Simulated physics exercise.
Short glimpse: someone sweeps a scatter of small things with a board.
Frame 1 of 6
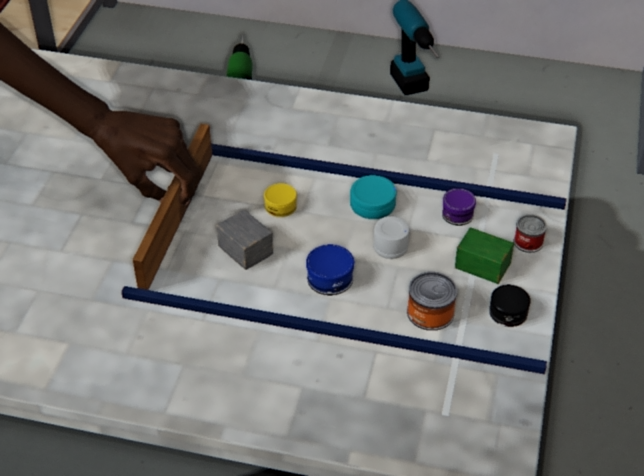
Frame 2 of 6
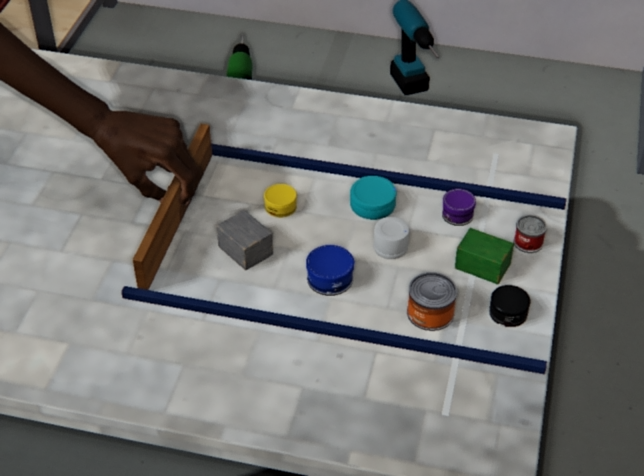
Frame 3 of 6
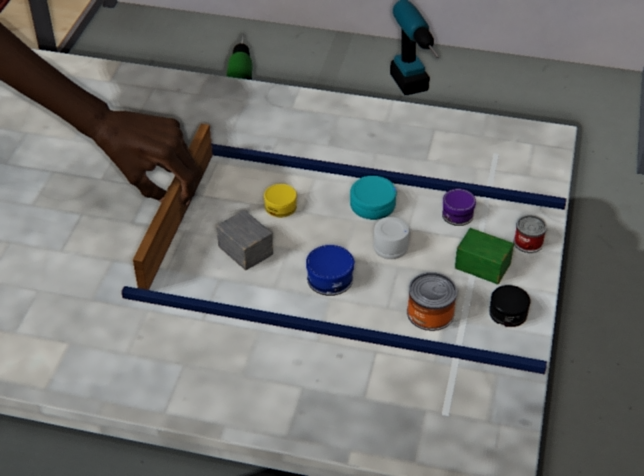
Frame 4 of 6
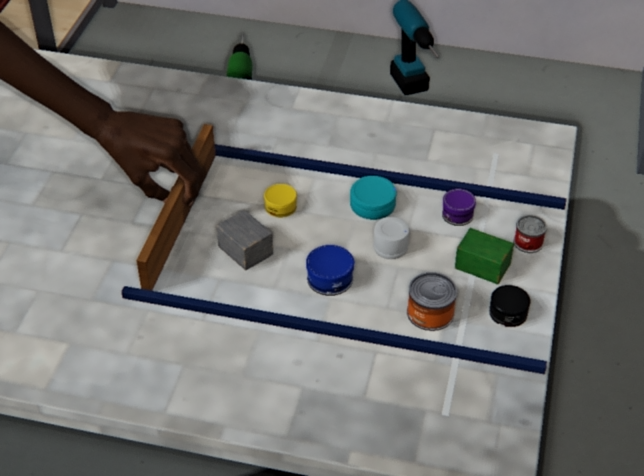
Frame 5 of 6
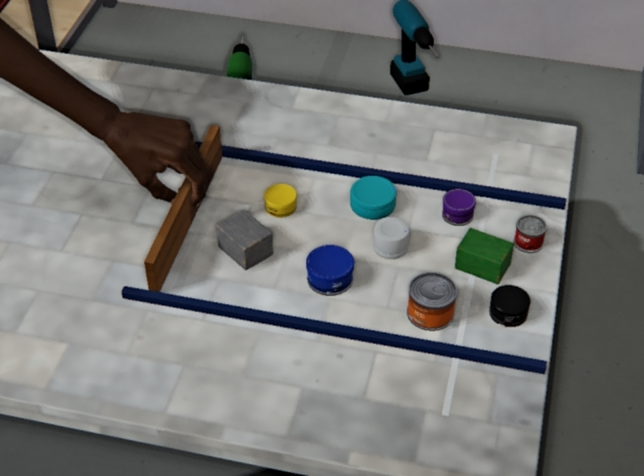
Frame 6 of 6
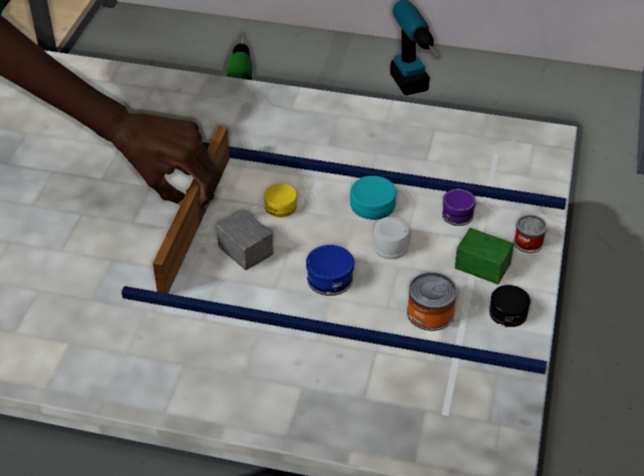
A hand held a wooden board upright on a tiled surface, barely moving at first, then slid it slightly right between two blue rails toward scattered colourful tubs, pots and blocks, which stayed still.
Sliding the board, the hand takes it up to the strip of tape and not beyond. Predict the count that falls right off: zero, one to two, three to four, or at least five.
Over the end go not a single one.
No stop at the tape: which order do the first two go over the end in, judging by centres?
The order is the orange pot, then the purple pot.
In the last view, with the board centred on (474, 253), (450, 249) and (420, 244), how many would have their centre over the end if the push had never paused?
That makes 0, 0, 0.
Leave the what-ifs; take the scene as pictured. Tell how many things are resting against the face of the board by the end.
Count recorded: 5.
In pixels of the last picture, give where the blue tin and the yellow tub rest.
Same order as the question: First (487, 327), second (496, 237).
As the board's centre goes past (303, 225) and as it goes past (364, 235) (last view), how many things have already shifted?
I make it 3 at the first spot and 6 at the other.
Soon after, none off yet; red pot at rest near (530, 234); black tub at rest near (509, 306); green block at rest near (484, 256).
In the end, the number that fall off is zero.
